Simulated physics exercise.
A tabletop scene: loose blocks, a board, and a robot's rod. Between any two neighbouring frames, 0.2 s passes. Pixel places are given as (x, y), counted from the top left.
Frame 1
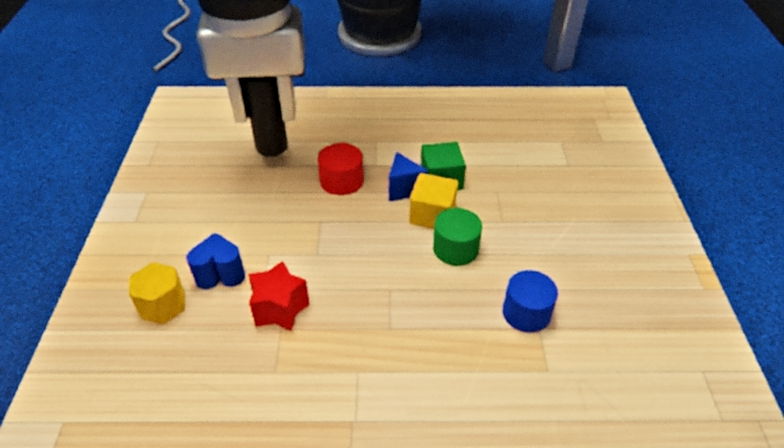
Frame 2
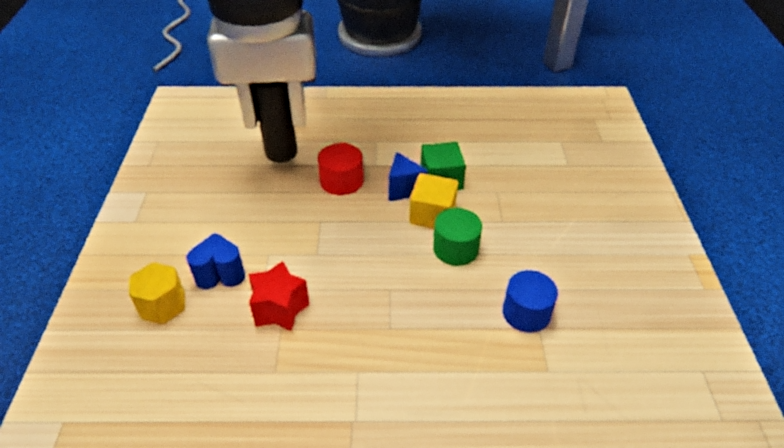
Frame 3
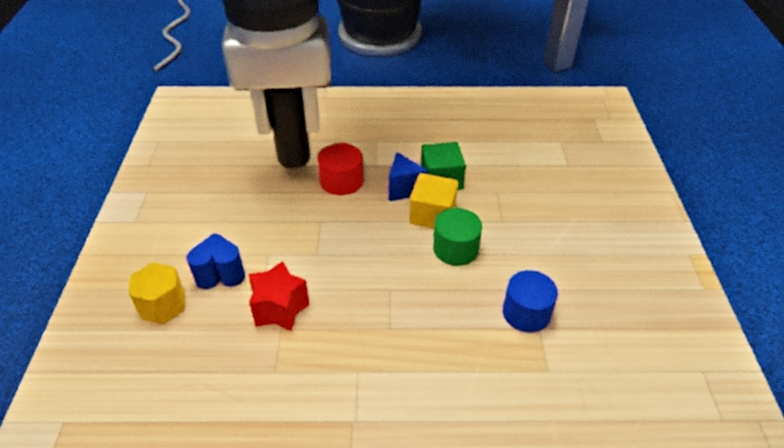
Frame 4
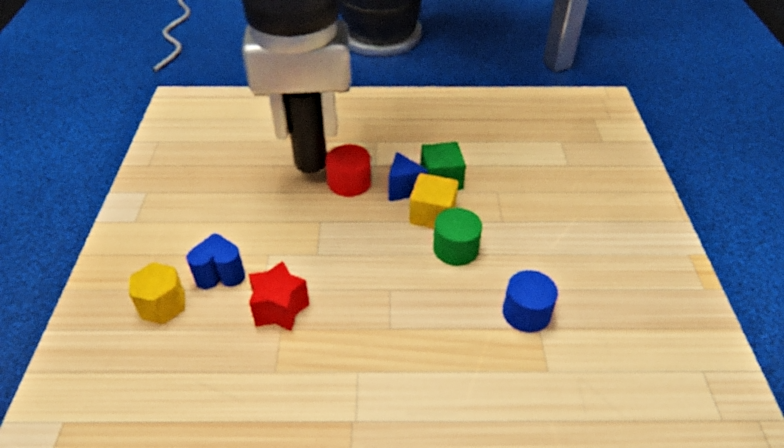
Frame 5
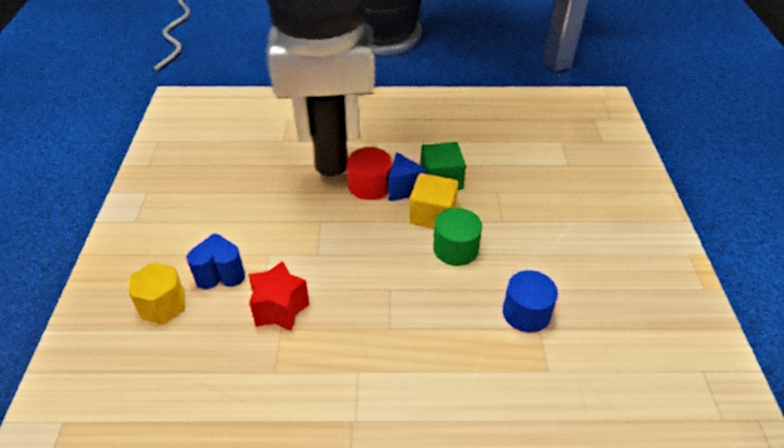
A robot arm moves its black rod right and pushes the red cylinder toward the blue triangle.
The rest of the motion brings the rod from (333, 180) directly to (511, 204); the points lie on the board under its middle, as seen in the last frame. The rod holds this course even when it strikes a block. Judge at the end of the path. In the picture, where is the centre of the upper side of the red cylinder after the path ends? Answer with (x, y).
Around (554, 172).
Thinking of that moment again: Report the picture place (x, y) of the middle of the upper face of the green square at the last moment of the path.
Put as a pixel place, it's (485, 142).
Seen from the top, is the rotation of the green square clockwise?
That would be a no.
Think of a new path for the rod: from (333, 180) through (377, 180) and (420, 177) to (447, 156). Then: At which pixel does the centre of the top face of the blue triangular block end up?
My estimate: (498, 176).
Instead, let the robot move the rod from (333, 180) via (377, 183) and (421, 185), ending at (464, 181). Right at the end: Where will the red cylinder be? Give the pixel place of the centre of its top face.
I'd place it at (503, 171), taking the centre of its top.
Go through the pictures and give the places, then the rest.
In the first picture, rod tip at (272, 148); block tops, red cylinder at (340, 156); blue triangular block at (405, 166); yellow square at (435, 189); green square at (443, 154).
In the second picture, rod at (282, 153); blocks unchanged.
In the third picture, rod at (294, 159); blocks unchanged.
In the fourth picture, rod at (311, 164); red cylinder at (348, 157).
In the fifth picture, rod at (332, 167); red cylinder at (370, 160); blue triangular block at (405, 166); yellow square at (435, 189); green square at (443, 154).
What follows on the original path. One third of the way, rod at (391, 174); red cylinder at (431, 163); blue triangular block at (467, 166), turned 15° anticlockwise; yellow square at (449, 194), turned 30° clockwise; green square at (476, 147), turned 55° anticlockwise.
Two thirds of the way, rod at (452, 182); red cylinder at (494, 170); blue triangular block at (530, 170); yellow square at (460, 199), turned 75° clockwise; green square at (485, 142), turned 75° anticlockwise.
At the end, rod at (513, 191); red cylinder at (554, 172); blue triangular block at (585, 164), turned 25° anticlockwise; yellow square at (463, 199), turned 80° clockwise; green square at (485, 142), turned 75° anticlockwise.
